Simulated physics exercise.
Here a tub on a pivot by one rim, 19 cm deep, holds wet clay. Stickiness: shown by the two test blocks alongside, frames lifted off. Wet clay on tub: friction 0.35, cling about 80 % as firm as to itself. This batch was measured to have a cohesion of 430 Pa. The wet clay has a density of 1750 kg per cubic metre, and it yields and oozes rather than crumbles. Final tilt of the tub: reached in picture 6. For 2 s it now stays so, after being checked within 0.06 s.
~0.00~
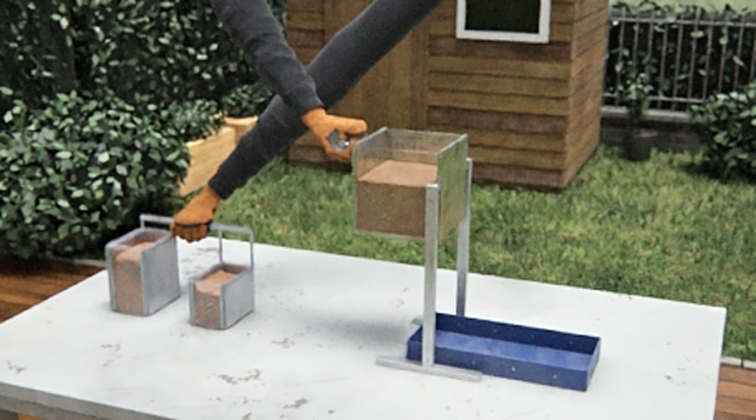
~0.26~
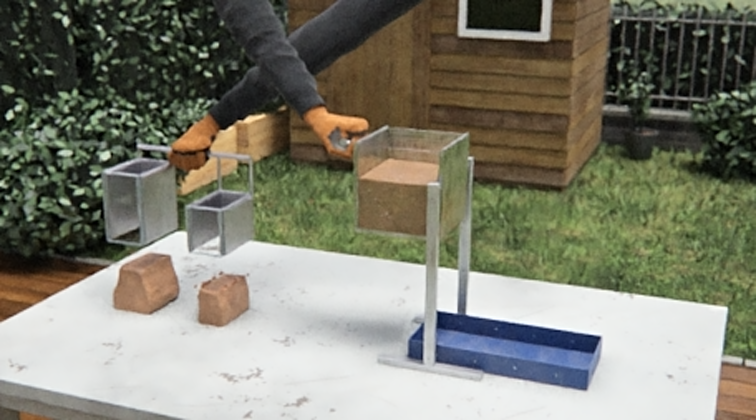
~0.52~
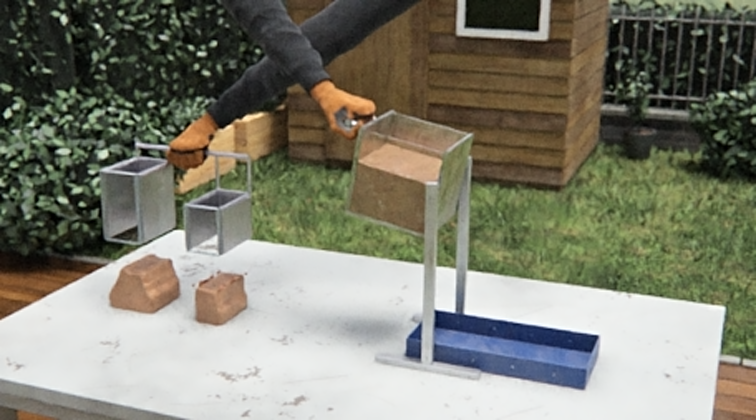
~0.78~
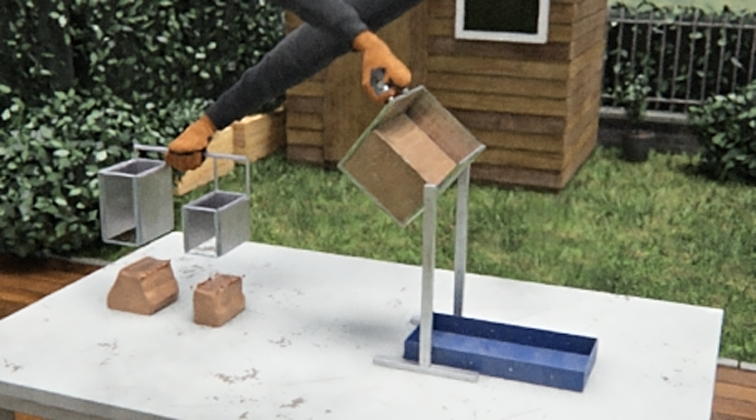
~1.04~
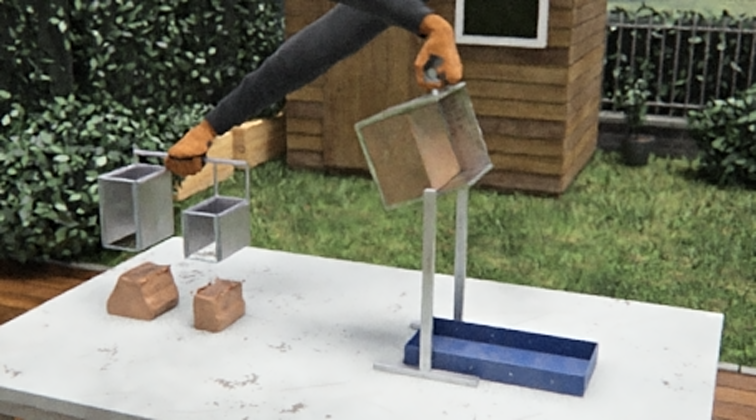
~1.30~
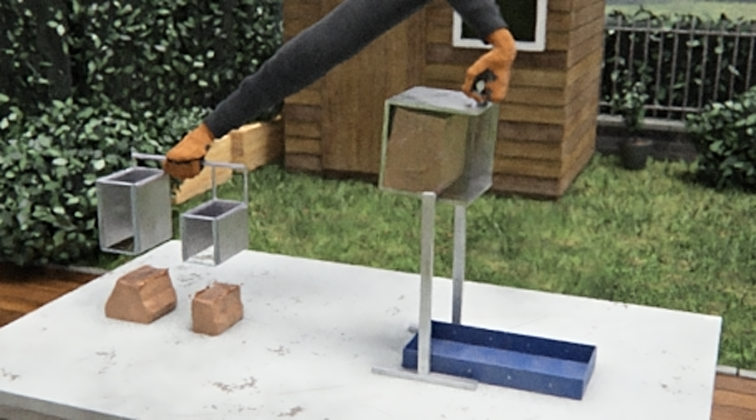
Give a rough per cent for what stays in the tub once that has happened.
Roughly 58 per cent stays in the tub.
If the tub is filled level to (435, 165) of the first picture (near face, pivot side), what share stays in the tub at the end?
45 %.
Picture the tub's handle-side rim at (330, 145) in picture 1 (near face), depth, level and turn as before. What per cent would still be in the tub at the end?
Near 45 per cent.
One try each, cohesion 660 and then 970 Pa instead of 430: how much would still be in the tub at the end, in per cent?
You'd see 100 percent the first time and 100 percent the second.
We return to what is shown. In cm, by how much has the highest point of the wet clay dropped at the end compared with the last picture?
About 9 cm.
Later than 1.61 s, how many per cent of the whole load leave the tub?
Roughly 25 %.
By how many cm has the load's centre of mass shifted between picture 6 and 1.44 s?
The shift is near 4 cm.
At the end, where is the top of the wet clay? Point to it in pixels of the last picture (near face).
Close to pixel (408, 150).
After 1.44 s, the tub is at 94 degrees and holds 100 %.
After 1.61 s, the tub is at 94 degrees and holds 83 %.
After 1.78 s, the tub is at 94 degrees and holds 73 %.
After 1.95 s, the tub is at 94 degrees and holds 71 %.
After 3.30 s, the tub is at 94 degrees and holds 58 %.
